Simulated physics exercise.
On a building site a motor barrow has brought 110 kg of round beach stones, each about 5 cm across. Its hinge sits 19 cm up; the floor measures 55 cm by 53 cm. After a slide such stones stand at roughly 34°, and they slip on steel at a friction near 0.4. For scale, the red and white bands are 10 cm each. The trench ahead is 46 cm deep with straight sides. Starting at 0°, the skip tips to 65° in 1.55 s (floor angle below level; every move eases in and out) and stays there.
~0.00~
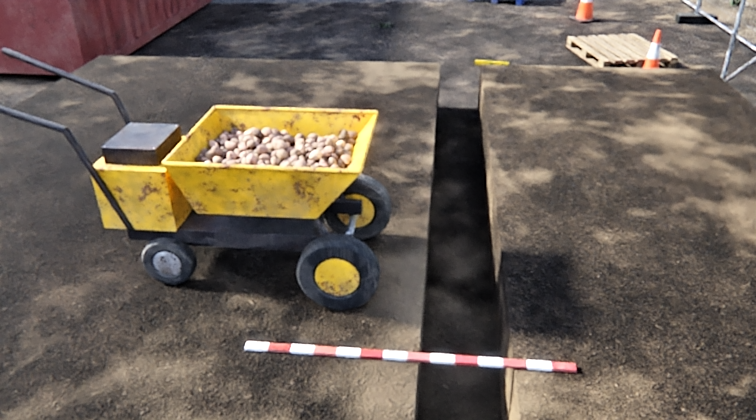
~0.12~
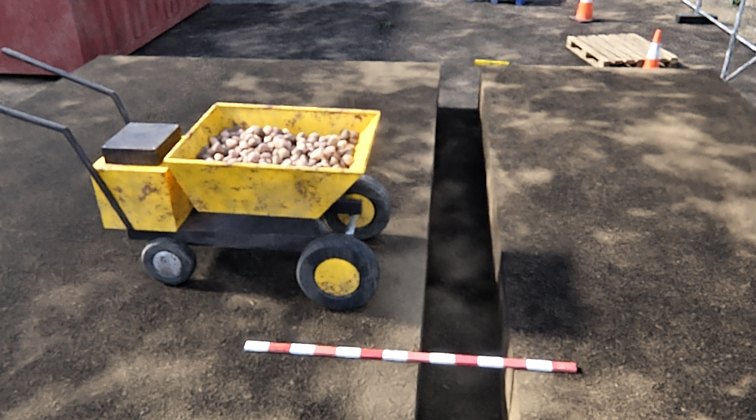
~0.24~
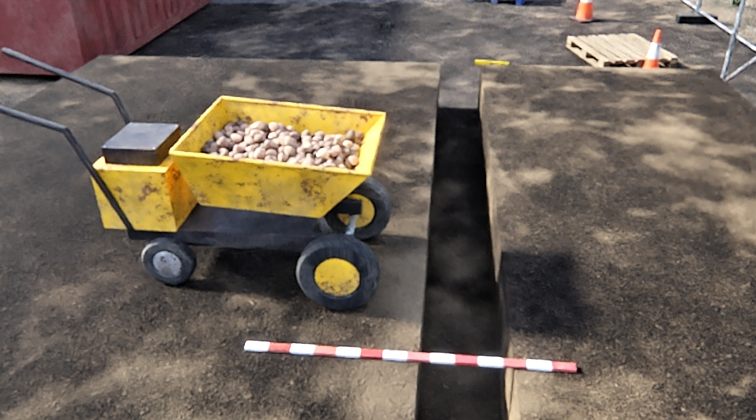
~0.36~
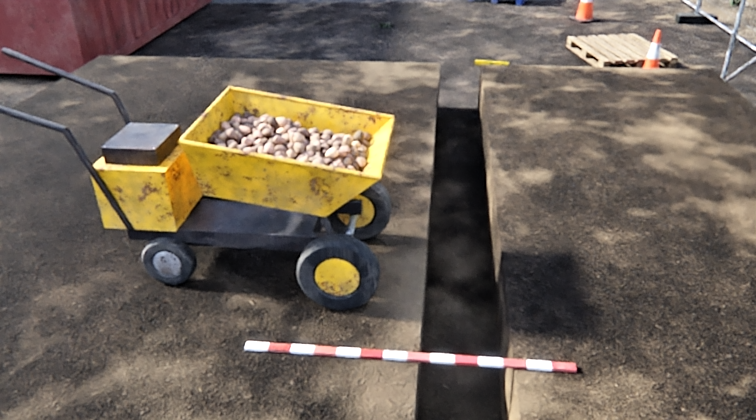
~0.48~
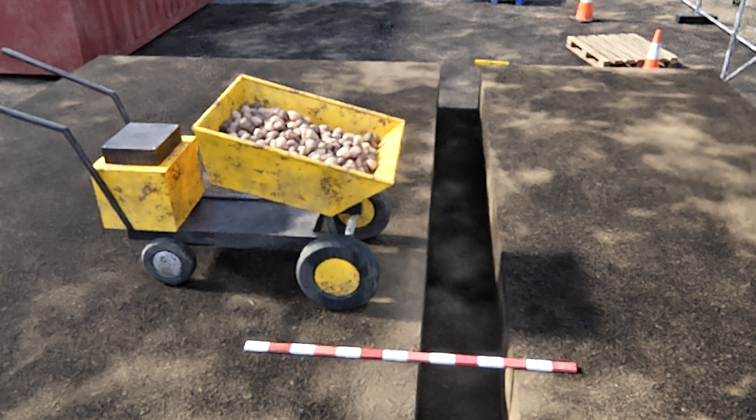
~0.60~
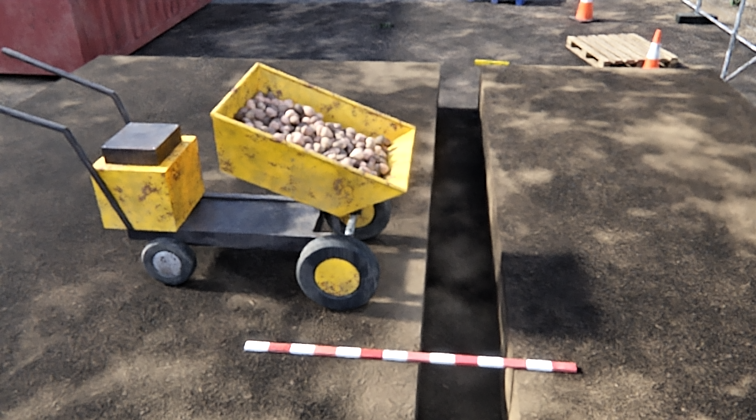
A yellow motor barrow standing beside a straight trench, its skip of round stones tilting forward to the right, rear end rising.
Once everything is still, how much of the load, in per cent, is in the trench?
Some 66 per cent of it.
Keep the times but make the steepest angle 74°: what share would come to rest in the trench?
It would be near 60 per cent.
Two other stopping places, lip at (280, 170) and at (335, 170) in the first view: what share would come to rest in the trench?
About 90 and 95 per cent.
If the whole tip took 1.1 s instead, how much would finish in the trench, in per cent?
It would be near 60 per cent.
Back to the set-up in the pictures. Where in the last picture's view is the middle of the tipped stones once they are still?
Near (485, 335).
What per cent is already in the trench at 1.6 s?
About 30 per cent by then.
After 1.2 s the floor is at 55°; 100 % in the skip; the foremost stones are at (457, 202).
After 1.6 s the floor is at 65°; 51 % in the skip, 31 % in the trench, 18 % past the trench; the foremost stones are at (572, 296).
After 2.0 s the floor is at 65°; 22 % in the skip, 44 % in the trench, 34 % past the trench; the foremost stones are at (636, 290).
After 4.0 s the floor is at 65°; 0 % in the skip, 66 % in the trench, 34 % past the trench; the foremost stones are at (674, 296).
